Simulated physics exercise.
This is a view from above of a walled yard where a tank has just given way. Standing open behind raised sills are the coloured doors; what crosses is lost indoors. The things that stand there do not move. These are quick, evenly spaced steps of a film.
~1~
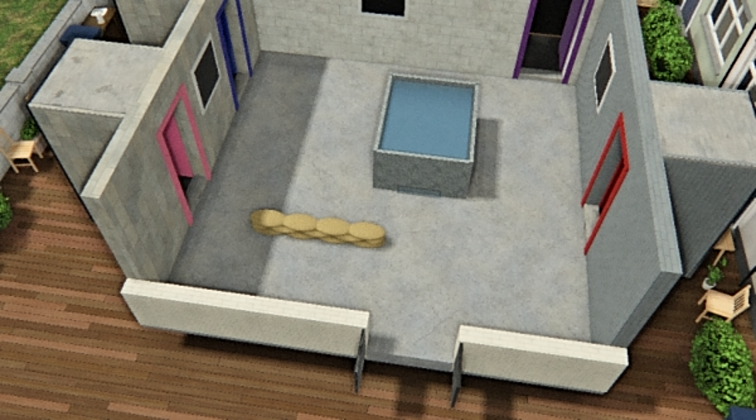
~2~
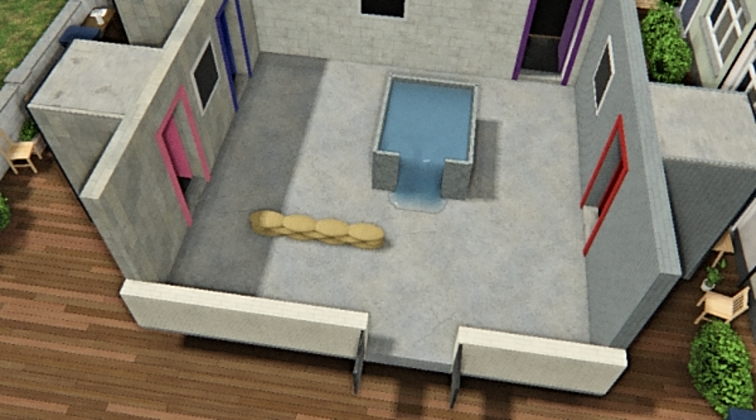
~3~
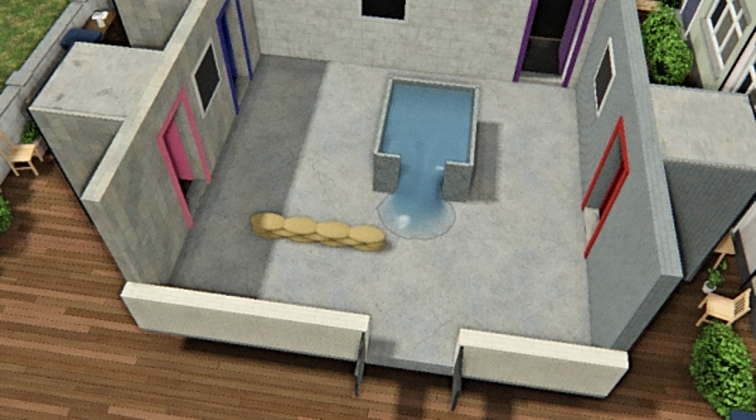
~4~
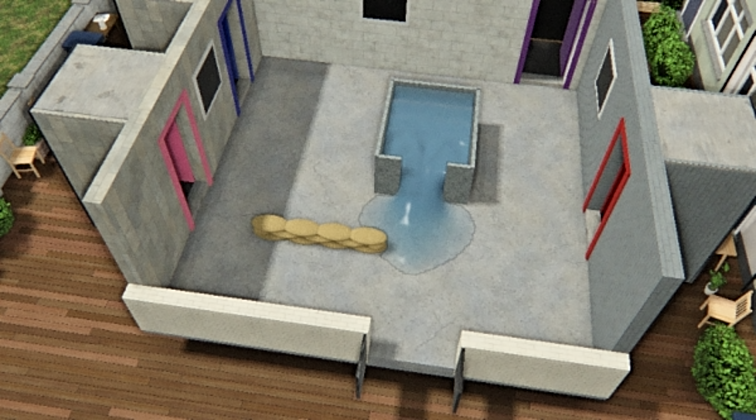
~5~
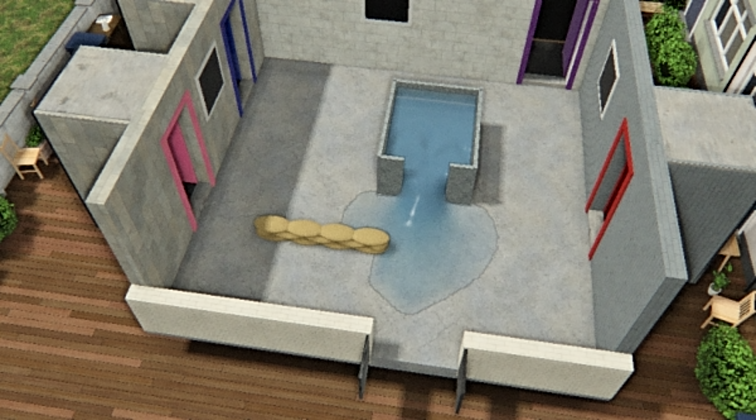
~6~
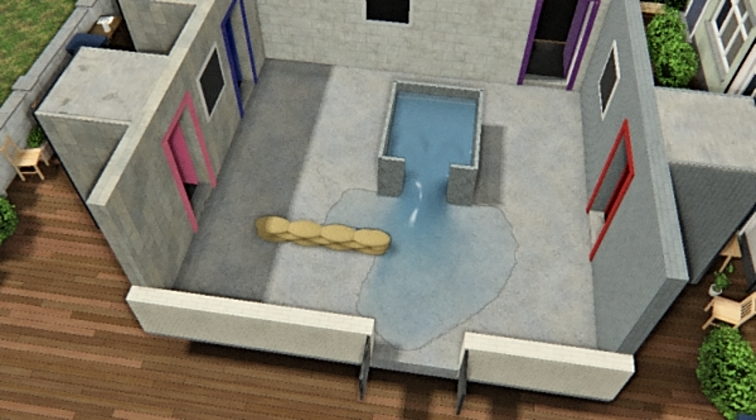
In a walled yard with pink, blue, purple and red doorways, a square tank of water stands full and still near a row of tan sandbags. Its front opens and water pours out toward the viewer, spreading across the grey floor in a widening pool that passes the sandbags' right end.
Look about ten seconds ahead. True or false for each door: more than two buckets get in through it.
The blue door: False; the red door: False; the pink door: False; the purple door: False.
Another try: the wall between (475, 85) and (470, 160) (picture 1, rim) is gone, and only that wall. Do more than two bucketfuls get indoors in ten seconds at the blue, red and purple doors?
Blue stays within the limit, red exceeds the limit, purple exceeds the limit.
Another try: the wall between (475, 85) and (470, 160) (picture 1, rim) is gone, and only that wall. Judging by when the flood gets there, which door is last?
The door marked pink.
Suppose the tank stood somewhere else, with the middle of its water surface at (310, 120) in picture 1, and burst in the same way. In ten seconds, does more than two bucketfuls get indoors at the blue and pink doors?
Lab note - blue door doesn't reach it; pink door crosses the line.
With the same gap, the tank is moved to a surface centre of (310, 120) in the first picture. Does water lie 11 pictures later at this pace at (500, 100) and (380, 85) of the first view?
Point 1: Not wet; point 2: Not wet.
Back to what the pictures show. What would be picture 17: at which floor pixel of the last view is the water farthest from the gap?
I'd say around (163, 312).
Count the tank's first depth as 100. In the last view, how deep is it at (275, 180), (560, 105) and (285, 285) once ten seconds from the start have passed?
Approx. values, in order: 2 %, 6 %, 4 %.
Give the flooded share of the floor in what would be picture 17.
Near 40 in a hundred.
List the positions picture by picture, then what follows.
The water tank at (428, 119) is whole and still, in the first frame.
Water pours out at (420, 179) and has run to (393, 199), in the second frame.
The front is at (403, 233), out from the gap at (421, 183), in the third frame.
The front is at (403, 268), out from the gap at (422, 186), in the fourth frame.
The front is at (404, 307), out from the gap at (424, 186), in the fifth frame.
The front is at a hidden place, out from the gap at (425, 187), in the sixth frame.
A moment on, water covers 25 % of the floor; the blue door not reached, the red door not reached, the pink door not reached, the purple door not reached.
Next, water covers 40 % of the floor; the blue door not reached, the red door not reached, the pink door under two buckets in, the purple door not reached.
Then, water covers 50 % of the floor; the blue door wet at the sill, nothing in, the red door wet at the sill, nothing in, the pink door under two buckets in, the purple door not reached.
Later, water covers 80 % of the floor; the blue door wet at the sill, nothing in, the red door wet at the sill, nothing in, the pink door under two buckets in, the purple door wet at the sill, nothing in.
In the end, water covers 90 % of the floor; the blue door wet at the sill, nothing in, the red door wet at the sill, nothing in, the pink door under two buckets in, the purple door wet at the sill, nothing in.
